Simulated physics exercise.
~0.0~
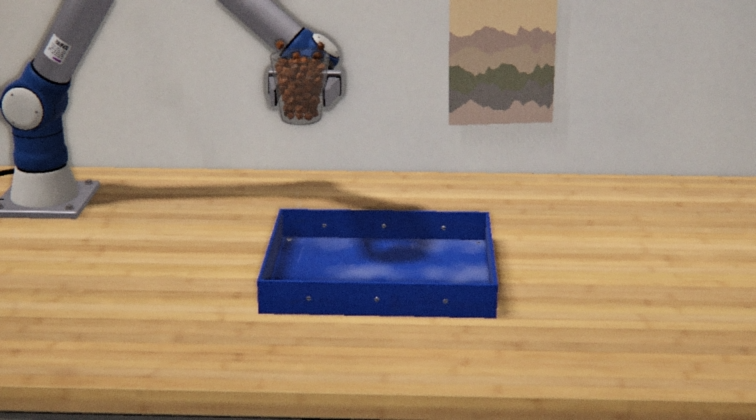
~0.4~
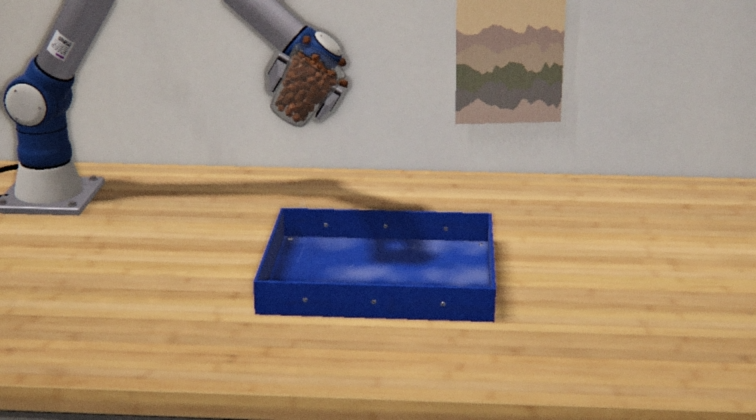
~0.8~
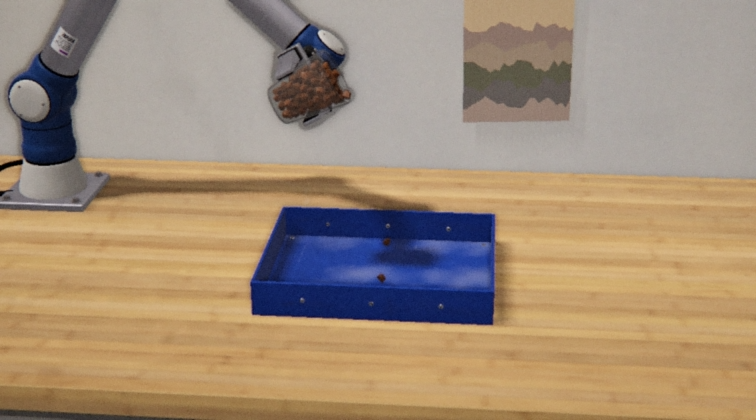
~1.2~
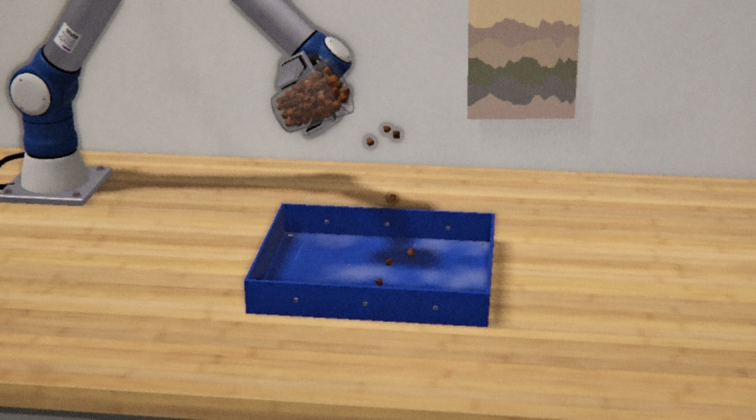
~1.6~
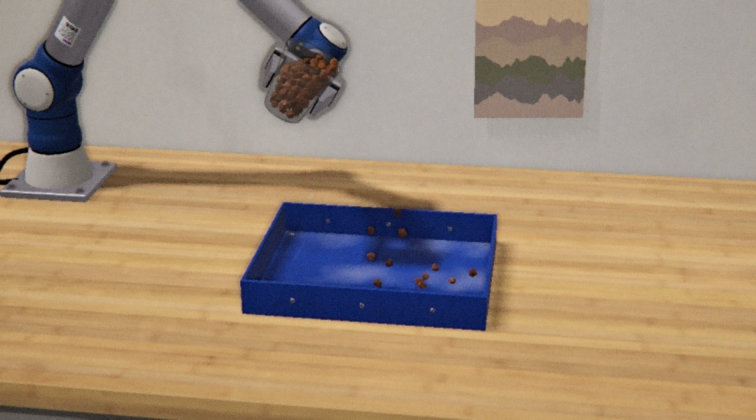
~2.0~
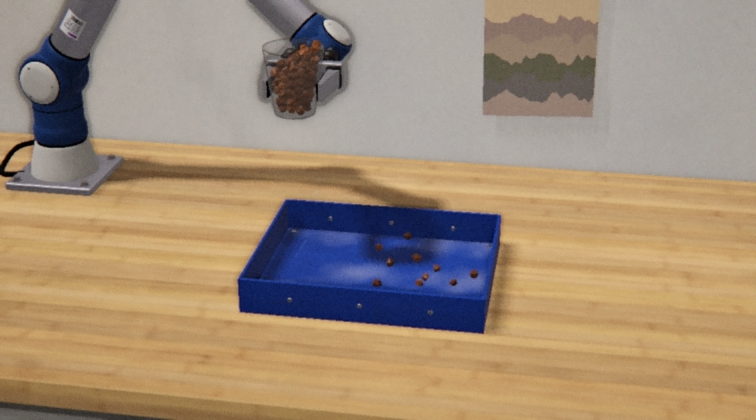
A robot arm tips a cup of brown pellets, spills some into a blue tray, and rights it.
